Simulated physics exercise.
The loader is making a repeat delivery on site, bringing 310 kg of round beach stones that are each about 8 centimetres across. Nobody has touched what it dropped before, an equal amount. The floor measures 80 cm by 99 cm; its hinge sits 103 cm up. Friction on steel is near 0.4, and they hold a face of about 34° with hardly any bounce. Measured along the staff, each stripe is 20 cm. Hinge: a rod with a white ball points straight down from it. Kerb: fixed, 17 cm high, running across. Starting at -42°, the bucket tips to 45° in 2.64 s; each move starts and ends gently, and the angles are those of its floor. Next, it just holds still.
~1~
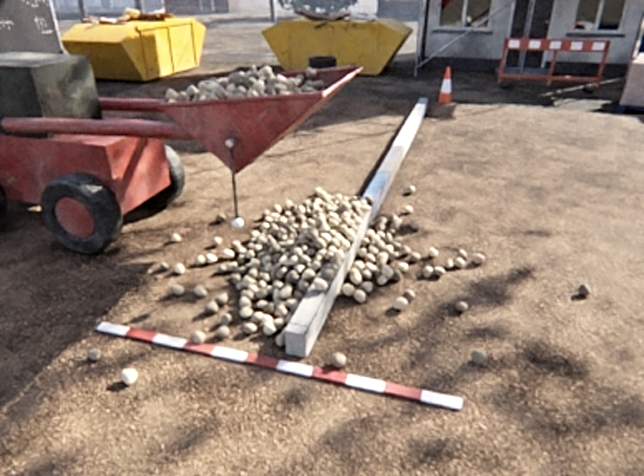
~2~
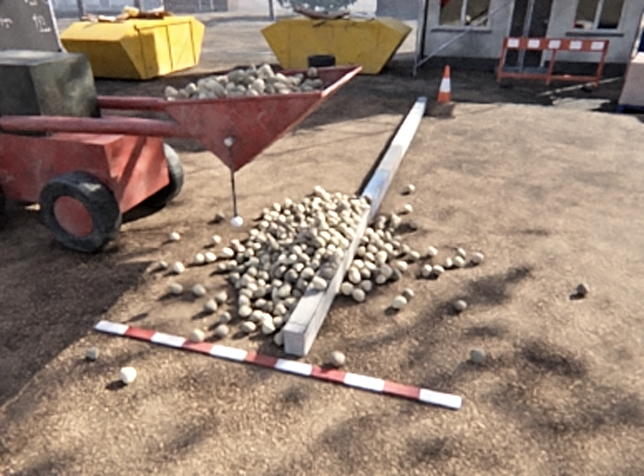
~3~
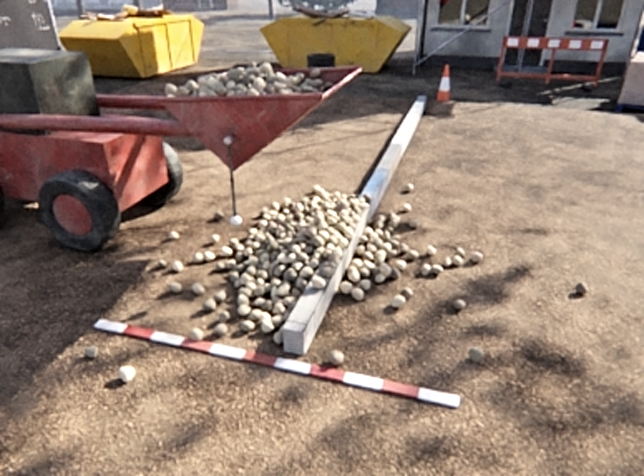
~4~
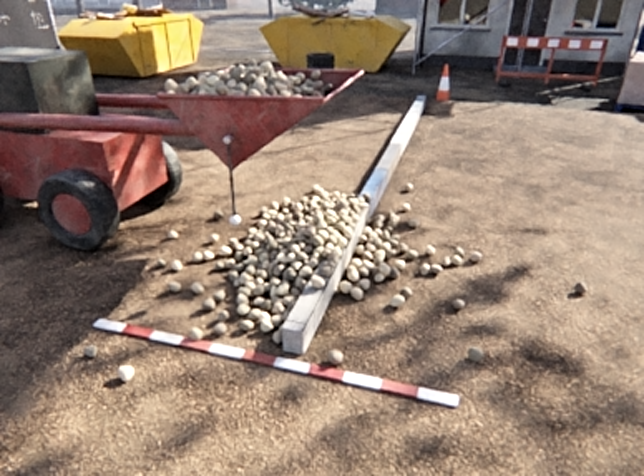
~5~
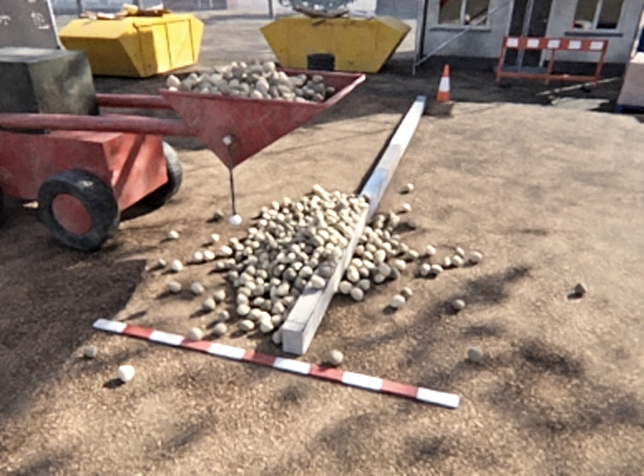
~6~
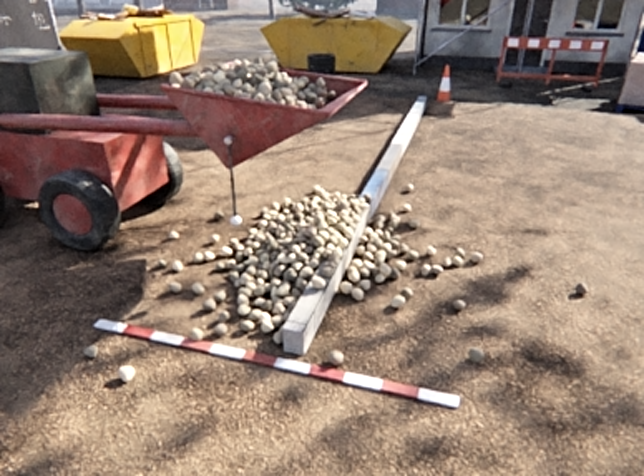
A red bucket of round stones tips slightly rightward above a still pile against a kerb.
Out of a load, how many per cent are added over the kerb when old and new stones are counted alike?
Around 84 per cent.
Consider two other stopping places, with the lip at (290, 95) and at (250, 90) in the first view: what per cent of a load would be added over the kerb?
Around 45 percent, then around 10 percent.
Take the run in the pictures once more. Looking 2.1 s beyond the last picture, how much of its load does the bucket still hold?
0 % still inside.
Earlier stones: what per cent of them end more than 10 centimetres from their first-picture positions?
Roughly 10 percent.
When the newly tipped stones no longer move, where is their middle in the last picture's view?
Roughly pixel (390, 252) in the last view.
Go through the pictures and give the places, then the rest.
Lip at (323, 95), floor tilted -42°, highest stones at (260, 77). The earlier load is highest near (327, 229), 26 cm above ground level, 90 % on this side of the kerb, 10 % over the kerb, in the first frame.
Lip at (323, 95), floor tilted -41°, highest stones at (252, 76), in the second frame.
The bucket is at -40°, its lip at (323, 96); the top of the load is at (252, 74), in the third frame.
Lip at (325, 100), floor tilted -38°, highest stones at (251, 72), in the fourth frame.
Lip at (327, 107), floor tilted -34°, highest stones at (250, 71), in the fifth frame.
Lip at (330, 115), floor tilted -31°, highest stones at (239, 69), in the sixth frame.
Then, 1.4 s after the last picture the floor is at 31°; in per cent of one load, 72 in the bucket, 103 on this side of the kerb, 25 over the kerb; the foremost stones are at (473, 279).
Then, 2.1 s after the last picture the floor is at 45°; in per cent of one load, 0 in the bucket, 111 on this side of the kerb, 90 over the kerb; the foremost stones are at (508, 262).
Then, 2.5 s after the last picture the floor is at 45°; in per cent of one load, 0 in the bucket, 106 on this side of the kerb, 94 over the kerb; the foremost stones are at (530, 249).
Then, 5.1 s after the last picture the floor is at 45°; in per cent of one load, 0 in the bucket, 106 on this side of the kerb, 95 over the kerb; the foremost stones are at (534, 249). Net gain over the kerb, 84.
